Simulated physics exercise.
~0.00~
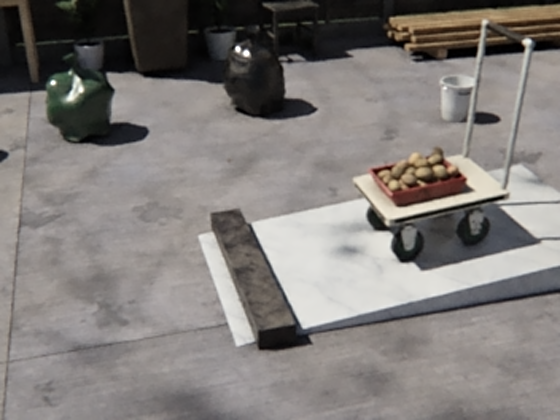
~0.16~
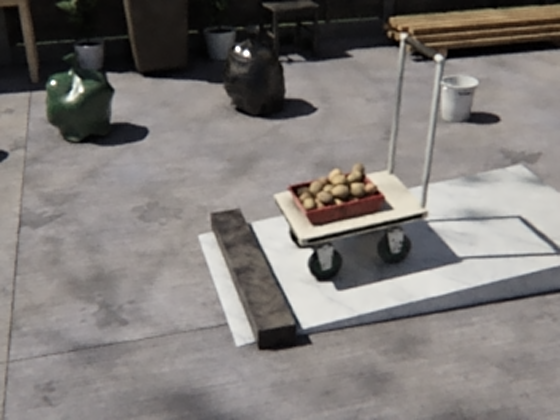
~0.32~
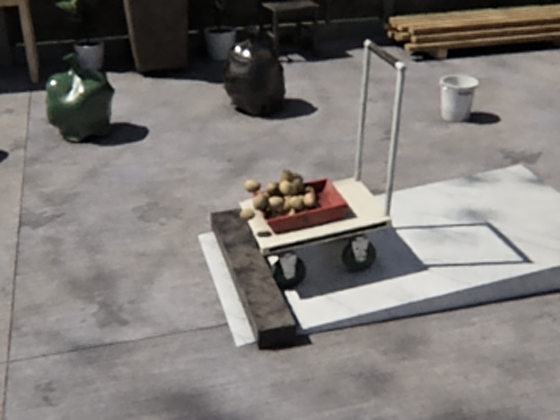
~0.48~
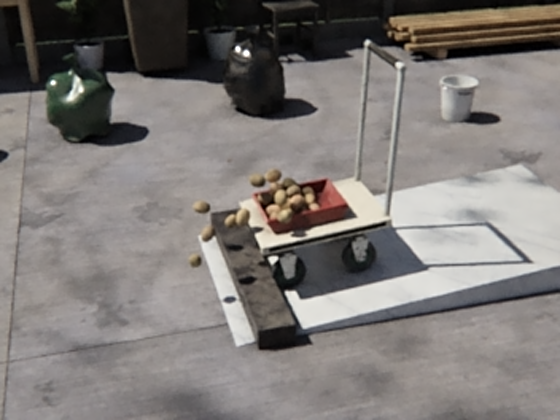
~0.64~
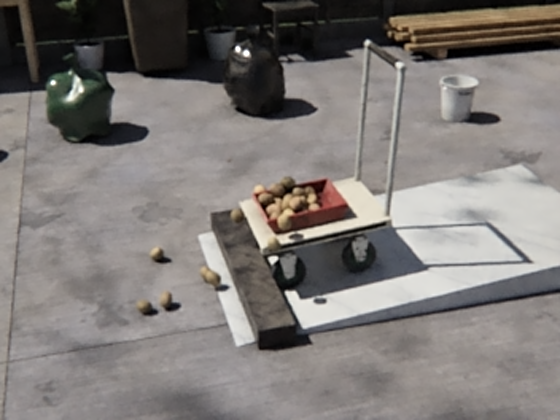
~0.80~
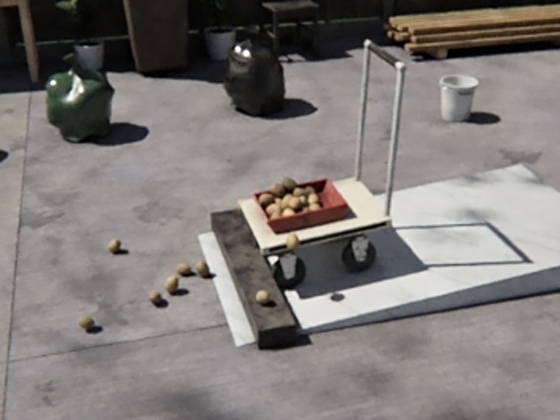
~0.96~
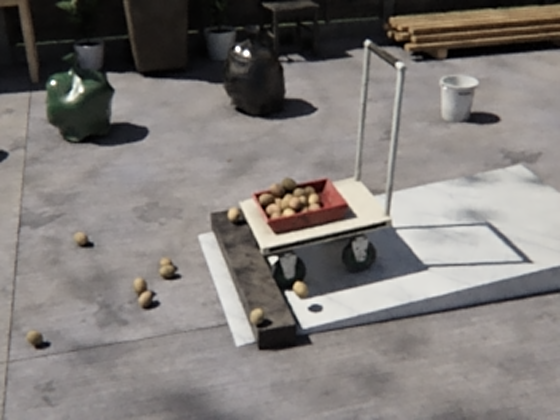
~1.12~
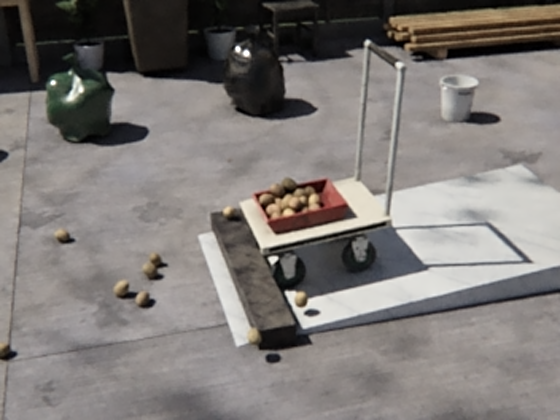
A trolley rolls left down a ramp, stops at the kerb, and several potatoes spill from its red tote.
